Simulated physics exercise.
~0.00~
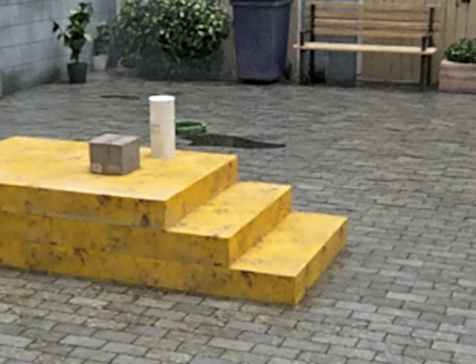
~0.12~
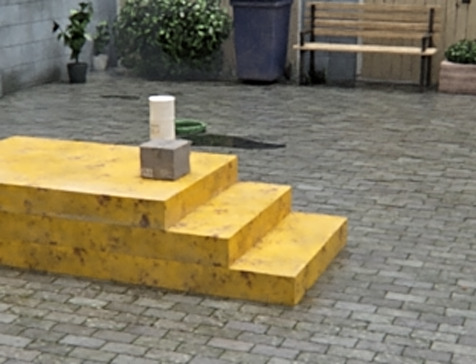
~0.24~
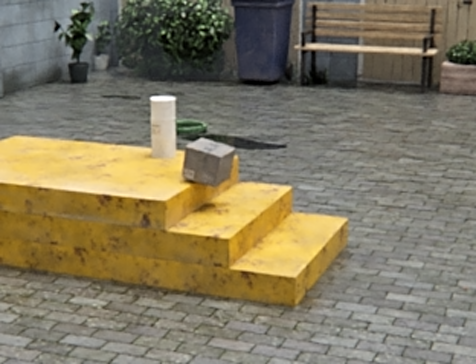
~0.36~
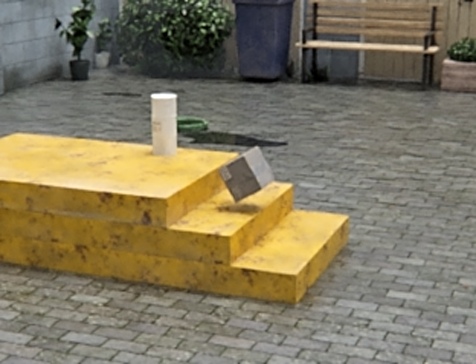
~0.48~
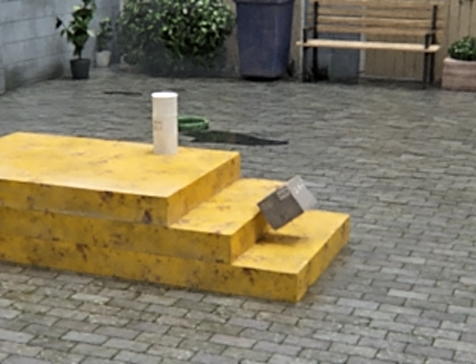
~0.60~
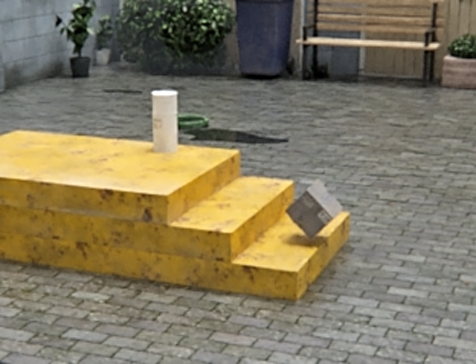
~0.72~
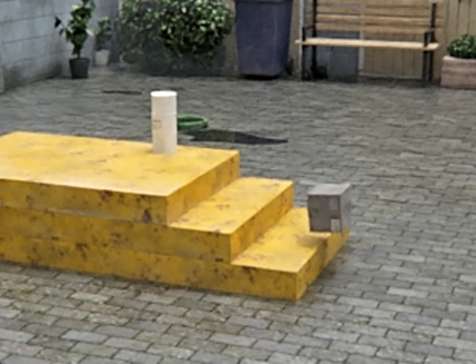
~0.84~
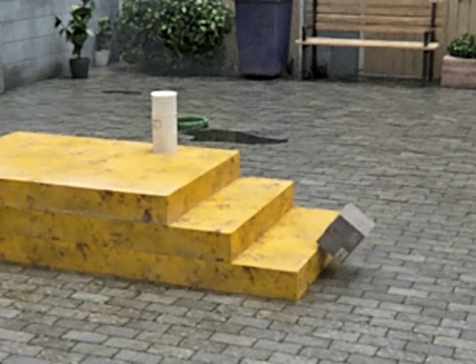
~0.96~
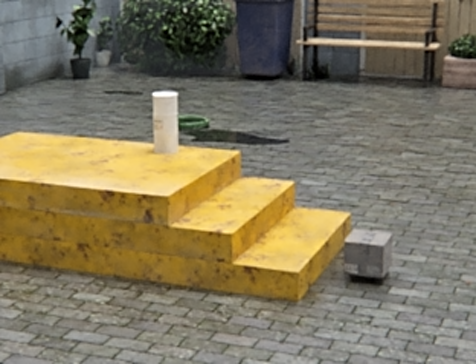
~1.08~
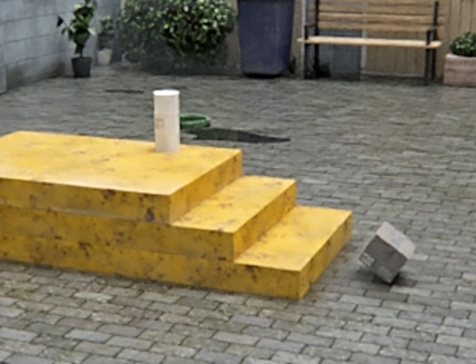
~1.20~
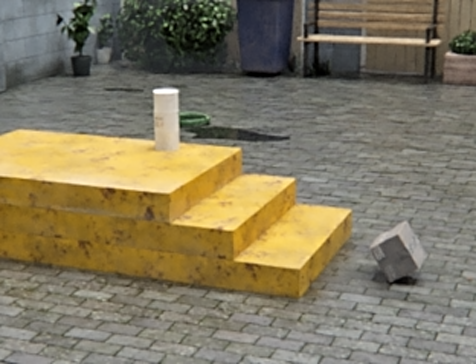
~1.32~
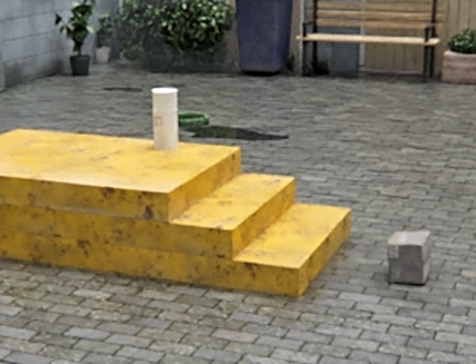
A grey box slides right along the top of a yellow stepped platform, passing in front of a white canister, then tips over the edge and tumbles down the steps onto the paving, ending upright a short way to the right while the canister stays in place.
